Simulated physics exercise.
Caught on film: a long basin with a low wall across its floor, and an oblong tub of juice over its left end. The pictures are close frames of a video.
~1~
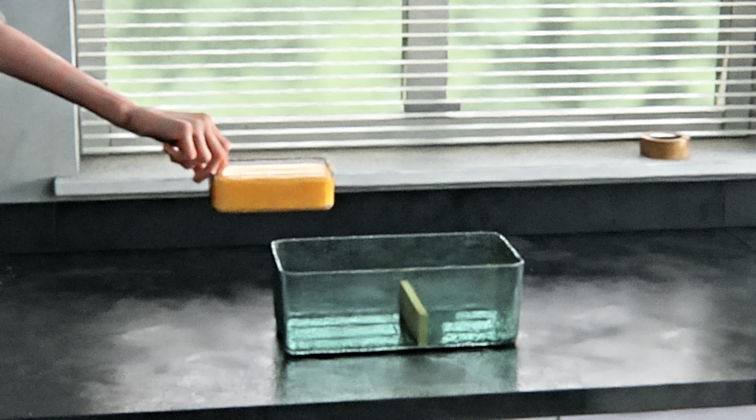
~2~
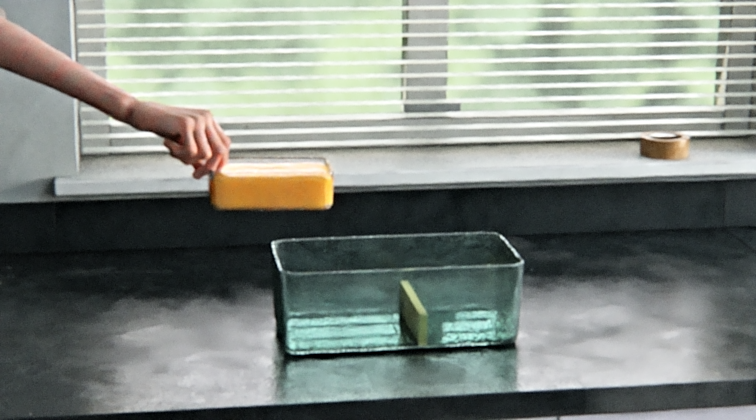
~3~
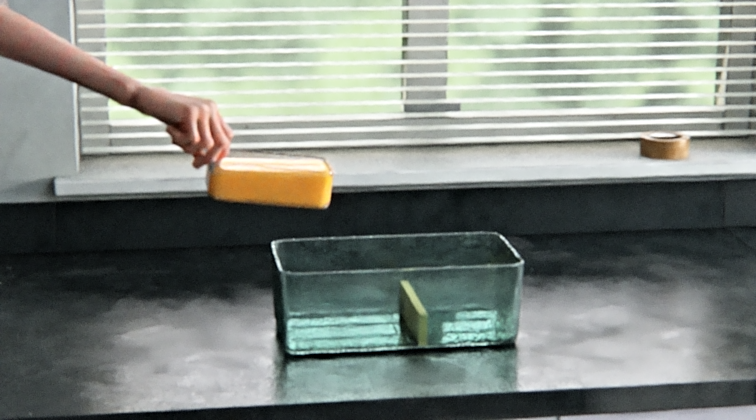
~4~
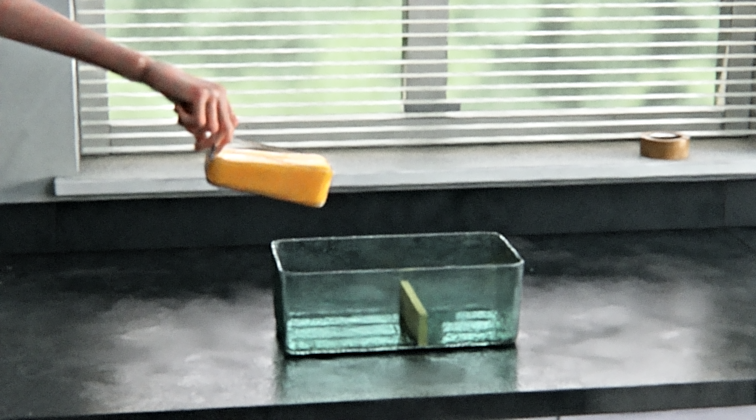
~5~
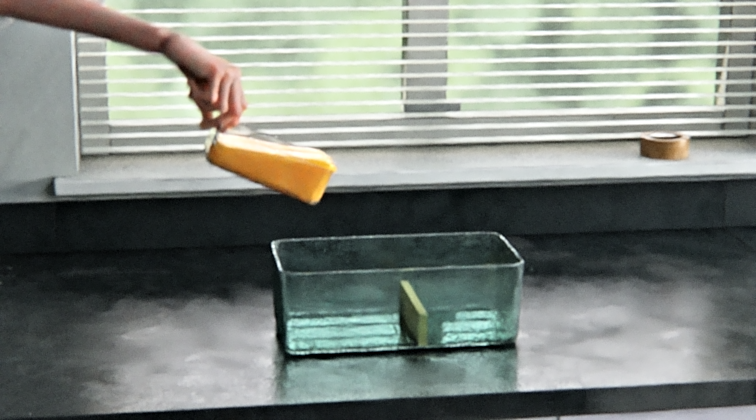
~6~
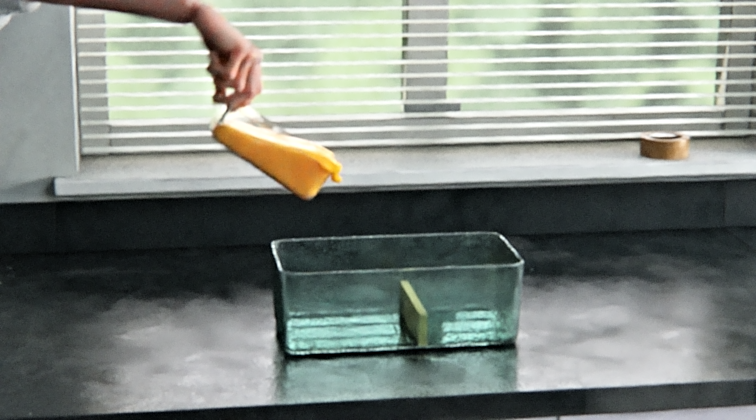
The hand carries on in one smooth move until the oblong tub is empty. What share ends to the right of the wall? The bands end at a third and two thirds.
The share right of the wall is between a third and two thirds.
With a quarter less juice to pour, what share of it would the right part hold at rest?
Close to 50 per cent.
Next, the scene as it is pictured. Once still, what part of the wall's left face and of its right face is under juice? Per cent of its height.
Left about 20, right about 30.
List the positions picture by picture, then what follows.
It leans 0°; its right rim is at (330, 166); the juice meets the walls at (211, 174) and (328, 170); the long basin's rim runs from (276, 258) to (511, 249); the wall's top is at (413, 298), in the first frame.
It leans 2°; its right rim is at (330, 166); the juice meets the walls at (211, 172) and (328, 169), in the second frame.
It leans 6°; its right rim is at (330, 166); the juice meets the walls at (210, 166) and (328, 165), in the third frame.
It leans 14°; its right rim is at (329, 167); the juice meets the walls at (209, 155) and (329, 162); 1 per cent is over the edge, in the fourth frame.
It leans 24°; its right rim is at (329, 167); the juice meets the walls at (211, 139) and (318, 157); 4 per cent is over the edge, in the fifth frame.
It leans 36°; its right rim is at (328, 167); the juice meets the walls at (215, 120) and (307, 145); 9 per cent is over the edge, in the sixth frame.
A moment on, the oblong tub is tipped right over and 15 per cent is still to pour, 18 is left of the wall and 0 right of it.
Next, the oblong tub is tipped right over and 1 per cent is still to pour, 19 is left of the wall and 70 right of it.
Then the oblong tub is tipped right over and 0 per cent is still to pour, 36 is left of the wall and 41 right of it.
Later the oblong tub is tipped right over and 0 per cent is still to pour, 45 is left of the wall and 45 right of it.
Finally, 45 per cent lies left of the wall, 45 right of it and 10 outside.
